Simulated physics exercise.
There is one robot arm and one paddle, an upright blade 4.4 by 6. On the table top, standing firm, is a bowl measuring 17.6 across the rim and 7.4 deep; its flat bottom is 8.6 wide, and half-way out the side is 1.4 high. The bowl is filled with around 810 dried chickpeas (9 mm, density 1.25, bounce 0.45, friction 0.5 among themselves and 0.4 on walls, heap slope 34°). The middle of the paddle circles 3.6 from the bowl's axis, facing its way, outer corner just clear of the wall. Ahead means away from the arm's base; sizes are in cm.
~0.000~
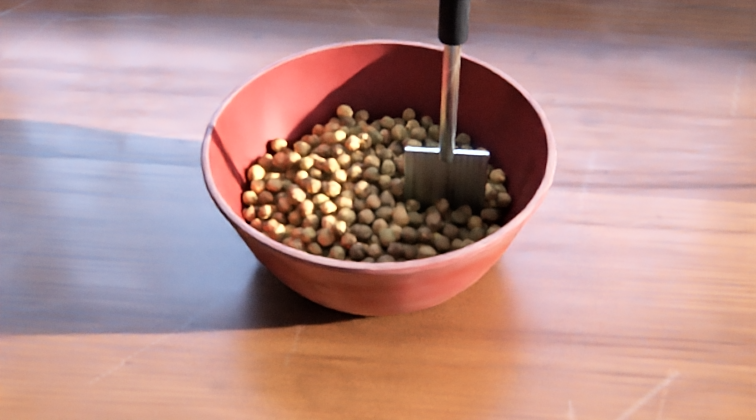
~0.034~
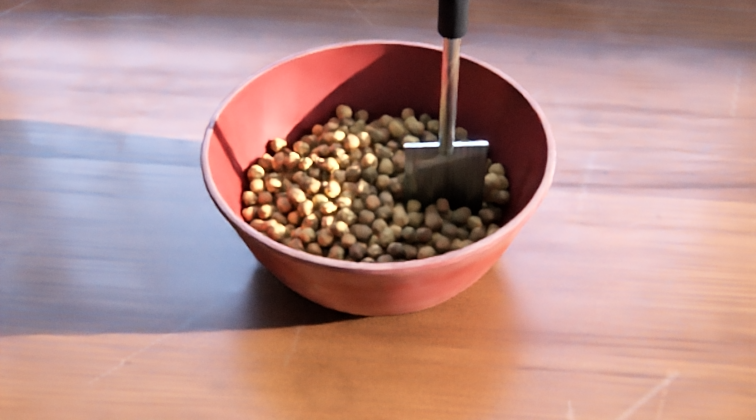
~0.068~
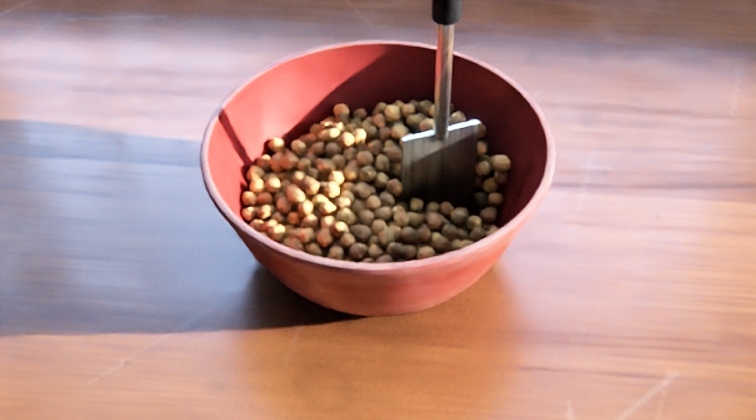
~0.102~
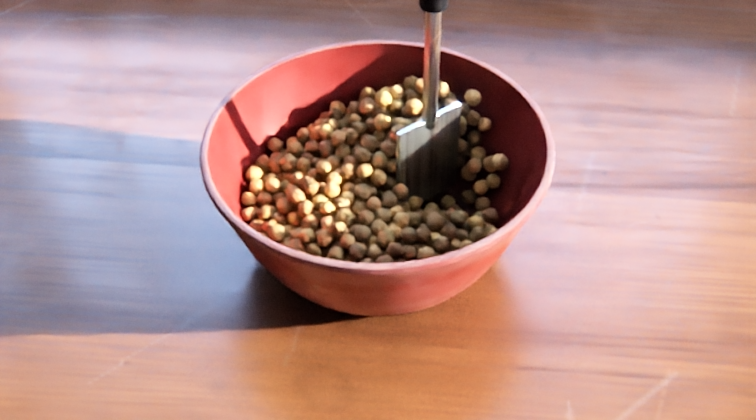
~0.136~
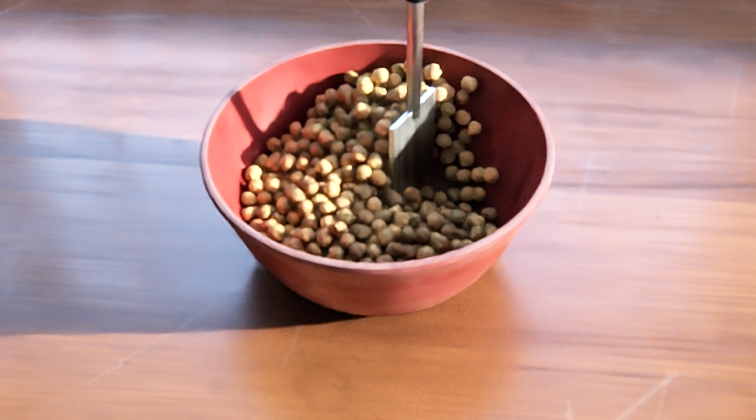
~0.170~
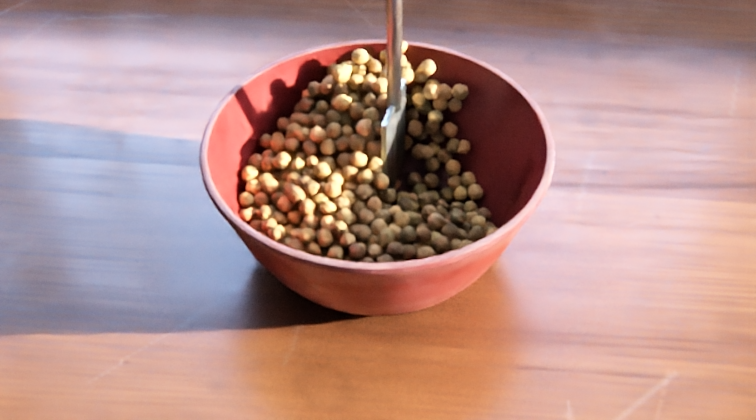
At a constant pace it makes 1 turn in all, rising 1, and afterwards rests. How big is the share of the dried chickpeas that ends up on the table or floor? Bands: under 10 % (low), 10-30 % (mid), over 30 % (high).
Low.
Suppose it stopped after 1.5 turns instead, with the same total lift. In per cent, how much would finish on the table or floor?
Then some 5 per cent.
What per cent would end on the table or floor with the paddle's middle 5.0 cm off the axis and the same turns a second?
Then about 5 %.
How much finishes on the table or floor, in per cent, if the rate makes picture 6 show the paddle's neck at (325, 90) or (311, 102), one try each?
Well, about 20 percent the first time and about 30 percent the second.
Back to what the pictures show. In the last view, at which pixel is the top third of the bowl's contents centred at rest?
Centre of top third: Approx. (441, 162).
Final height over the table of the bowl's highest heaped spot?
Roughly 7.0 centimetres.
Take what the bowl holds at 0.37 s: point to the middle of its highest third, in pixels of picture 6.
The top third is centred near (287, 196) in the last picture.
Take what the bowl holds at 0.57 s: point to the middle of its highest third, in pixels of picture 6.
Close to pixel (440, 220).
After 0.37 s, 188° round, highest piece 10 above the table; 800 in the bowl, 2 on the table or floor, 4 in flight or on the tool.
After 0.57 s, 296° round, highest piece 9 above the table; 785 in the bowl, 18 on the table or floor, 3 in flight or on the tool.
After 0.87 s, 0° round, highest piece 7 above the table; 777 in the bowl, 29 on the table or floor.
After 1.57 s, 0° round, highest piece 7 above the table; 777 in the bowl, 29 on the table or floor.
In the end, 777 in the bowl, 29 on the table or floor. That is 4 % on the table or floor.
